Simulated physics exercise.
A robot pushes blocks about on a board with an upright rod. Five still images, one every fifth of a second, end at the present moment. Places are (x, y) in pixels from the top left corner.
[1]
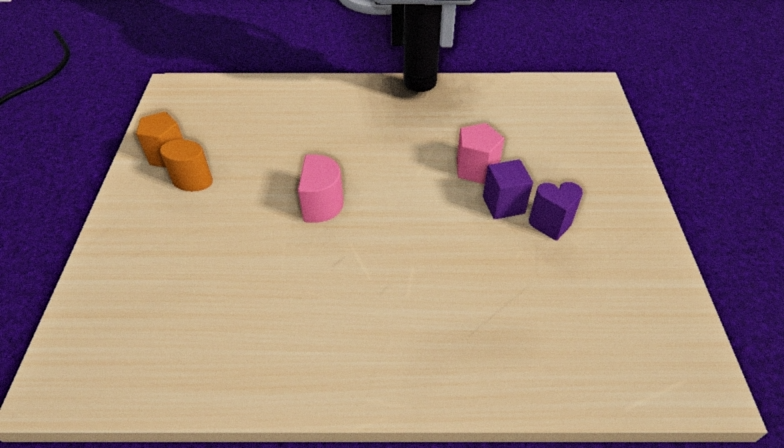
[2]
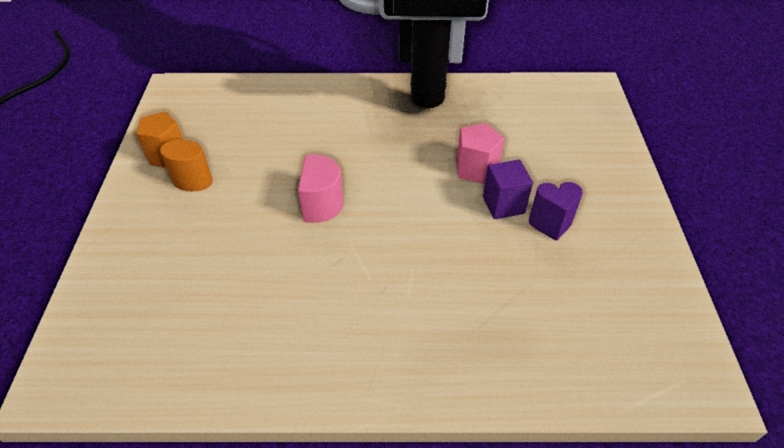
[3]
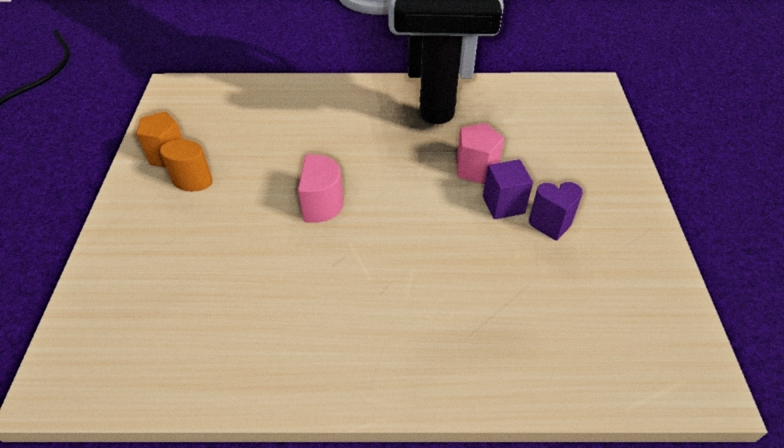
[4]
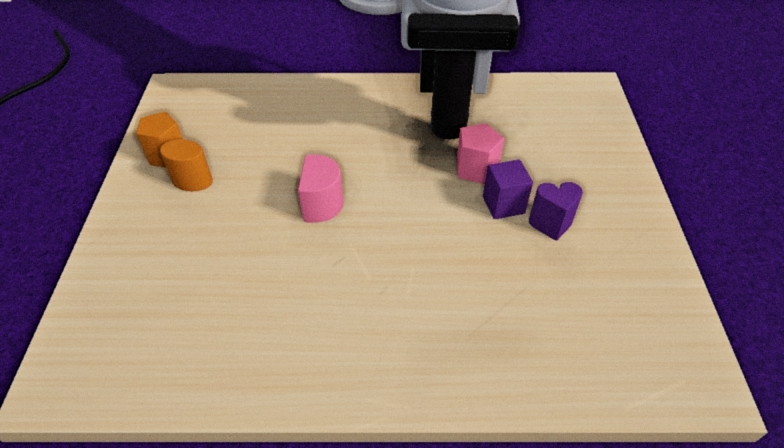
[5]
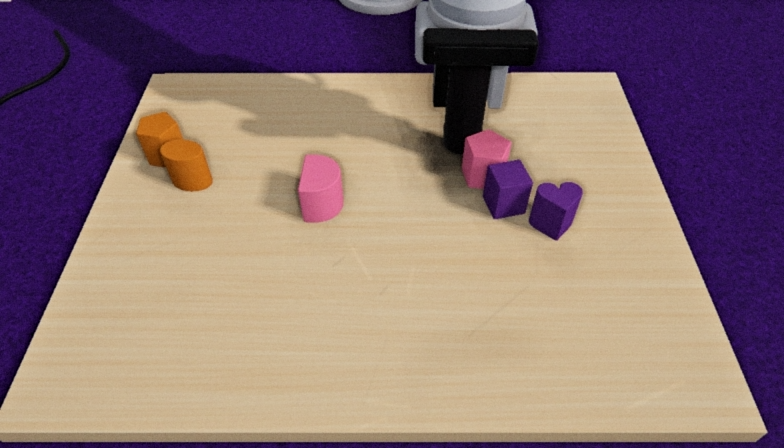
A robot arm with an upright black rod reaches over the far edge of a pale wooden board on purple carpet, seen from above the near side. Two orange blocks sit at the left, a rounded pink block left of centre, and a pink five-sided block, purple cube and purple heart at the right. The rod slides nearer and slightly right, then nudges the five-sided block a little that way.
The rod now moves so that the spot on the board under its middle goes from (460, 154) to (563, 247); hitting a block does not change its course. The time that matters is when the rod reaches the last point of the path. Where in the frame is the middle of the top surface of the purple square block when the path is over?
The spot you're after is about (537, 244) in the image.
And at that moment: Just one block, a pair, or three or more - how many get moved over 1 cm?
Three or more blocks move.
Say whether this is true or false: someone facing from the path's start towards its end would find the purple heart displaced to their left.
That is true.
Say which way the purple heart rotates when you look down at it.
Counterclockwise from above.
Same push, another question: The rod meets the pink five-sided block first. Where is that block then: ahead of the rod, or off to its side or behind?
Most likely the pink five-sided block stays ahead.
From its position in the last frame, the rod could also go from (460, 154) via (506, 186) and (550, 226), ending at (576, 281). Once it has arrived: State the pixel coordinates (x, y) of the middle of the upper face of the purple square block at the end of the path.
It will end up at (524, 220).
What follows on the original path. One third of the way, rod at (494, 172); pink five-sided block at (526, 174); purple square block at (523, 203), turned 20° clockwise; purple heart at (566, 195).
Two thirds of the way, rod at (530, 203); pink five-sided block at (561, 212); purple square block at (535, 237), turned 50° clockwise; purple heart at (602, 216), turned 70° anticlockwise.
At the end, rod at (567, 236); pink five-sided block at (598, 249); purple square block at (537, 244), turned 65° clockwise; purple heart at (626, 229), turned 125° anticlockwise.
